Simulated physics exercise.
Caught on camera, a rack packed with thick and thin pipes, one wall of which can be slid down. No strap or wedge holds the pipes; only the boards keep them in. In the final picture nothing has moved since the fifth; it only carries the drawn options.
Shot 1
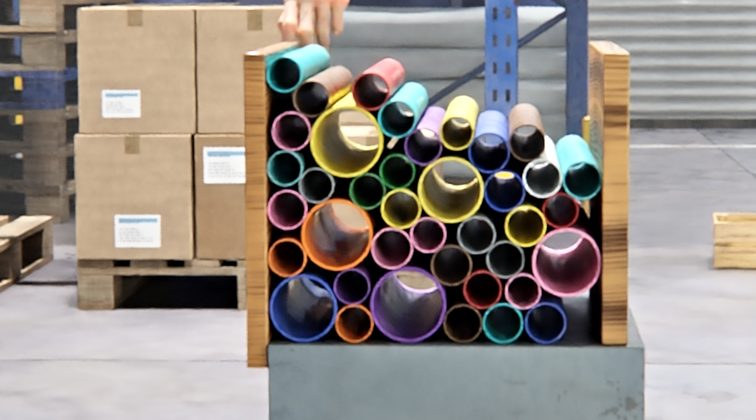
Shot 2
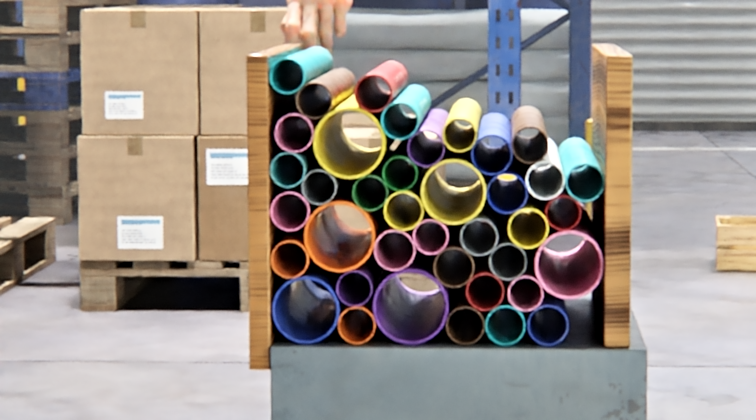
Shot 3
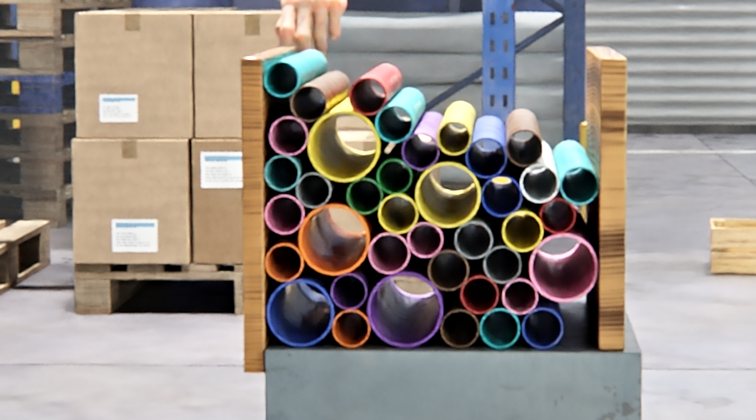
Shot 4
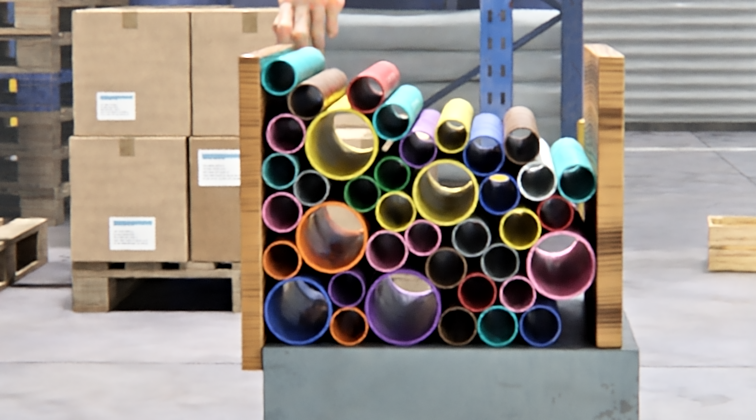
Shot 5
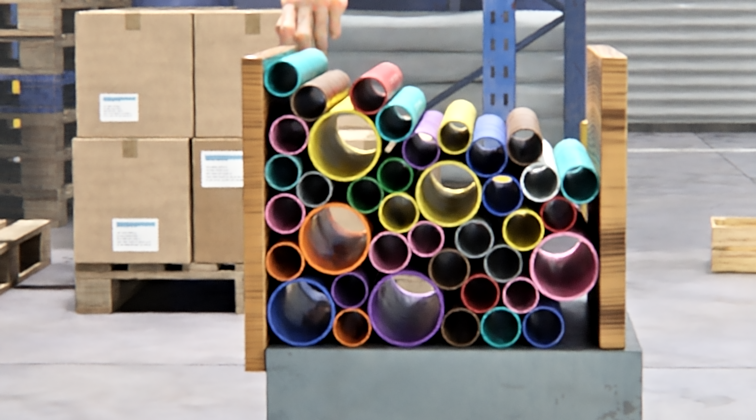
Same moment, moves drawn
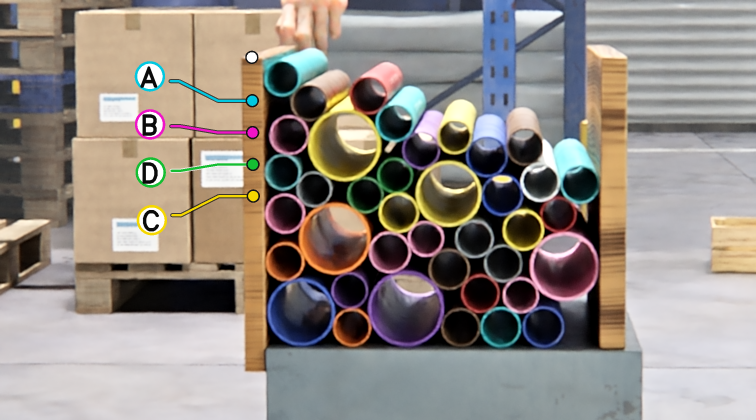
The video shows thick and thin colourful pipes stacked between two upright wooden boards on a grey base in a warehouse, while a hand stays at the top of the left board and the pipes keep their arrangement, with only slight shifts of the view.
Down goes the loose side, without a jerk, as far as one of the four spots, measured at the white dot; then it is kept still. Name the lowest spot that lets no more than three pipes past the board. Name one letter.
Mark C is as low as it can go.
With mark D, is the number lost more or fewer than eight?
Fewer than eight.
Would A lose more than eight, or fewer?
Fewer than eight.
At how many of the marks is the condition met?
Four of the four.
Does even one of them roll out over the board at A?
No, at A.
On the marked copy, A at (252, 101); B at (252, 132); C at (253, 196); D at (253, 164); the white dot at (252, 58).
Following C. Soon after the start, top of the board (264, 124).
Later, top of the board (265, 195).
In the end, top of the board (265, 195), one out over the board.
As for the rest, A none out over the board; B none out over the board; D one out over the board.
